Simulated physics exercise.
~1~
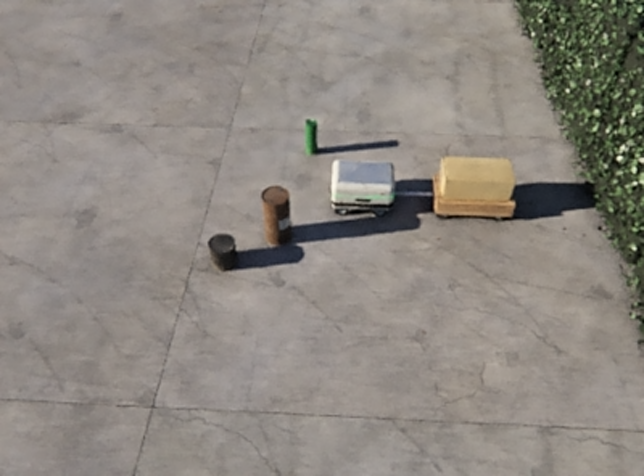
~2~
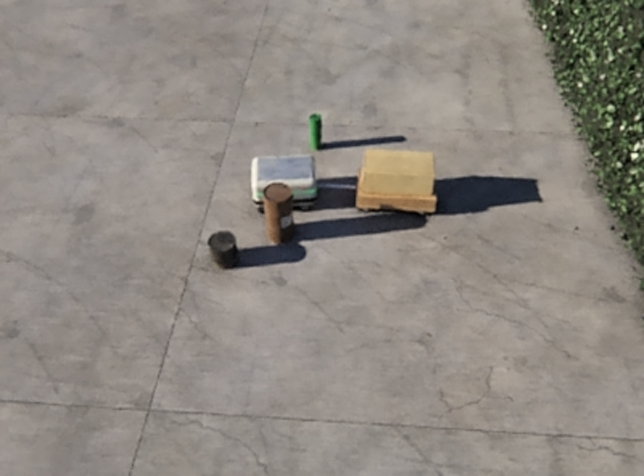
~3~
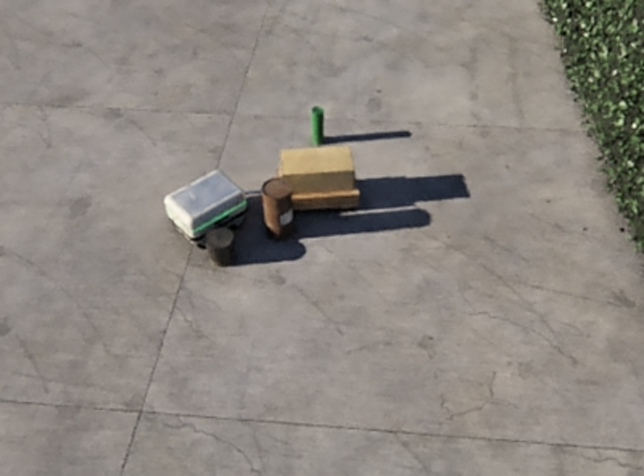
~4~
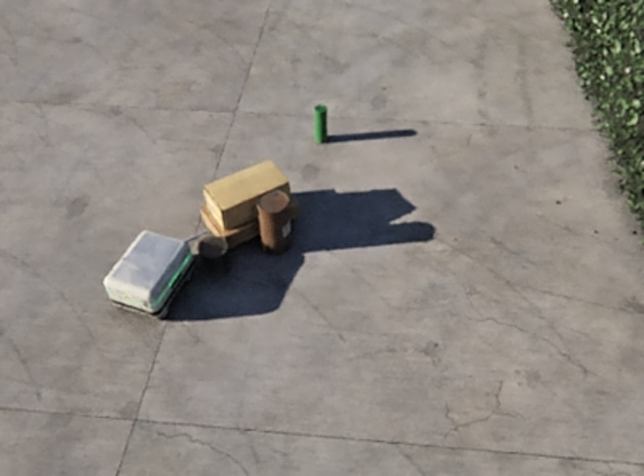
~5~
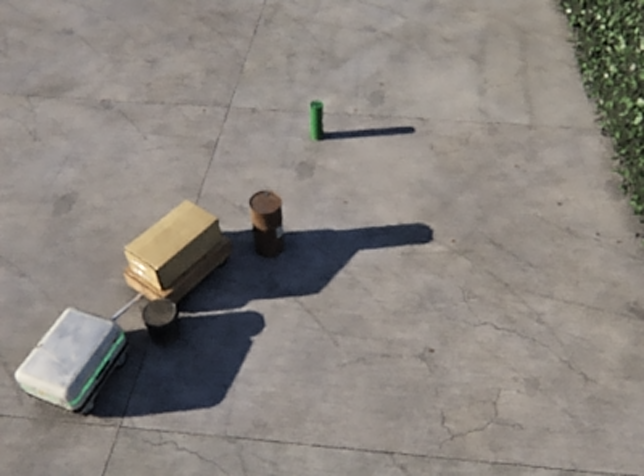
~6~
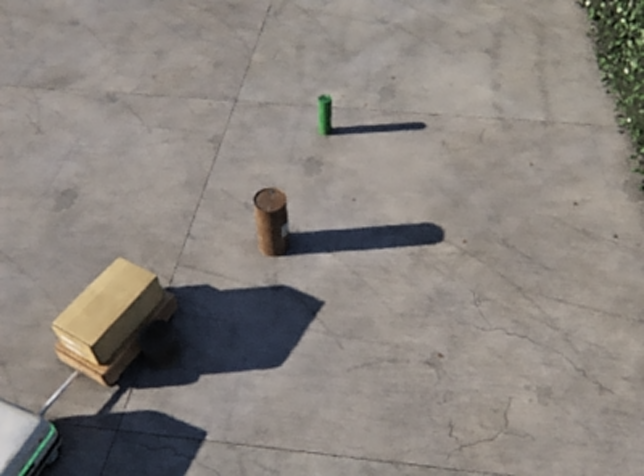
A pale tug pulling a tan cart rolled left behind a brown drum and a black pail, then curved toward the lower left. The cart shifted the drum slightly and shoved the pail along, leaving the drum upright and the green canister untouched.
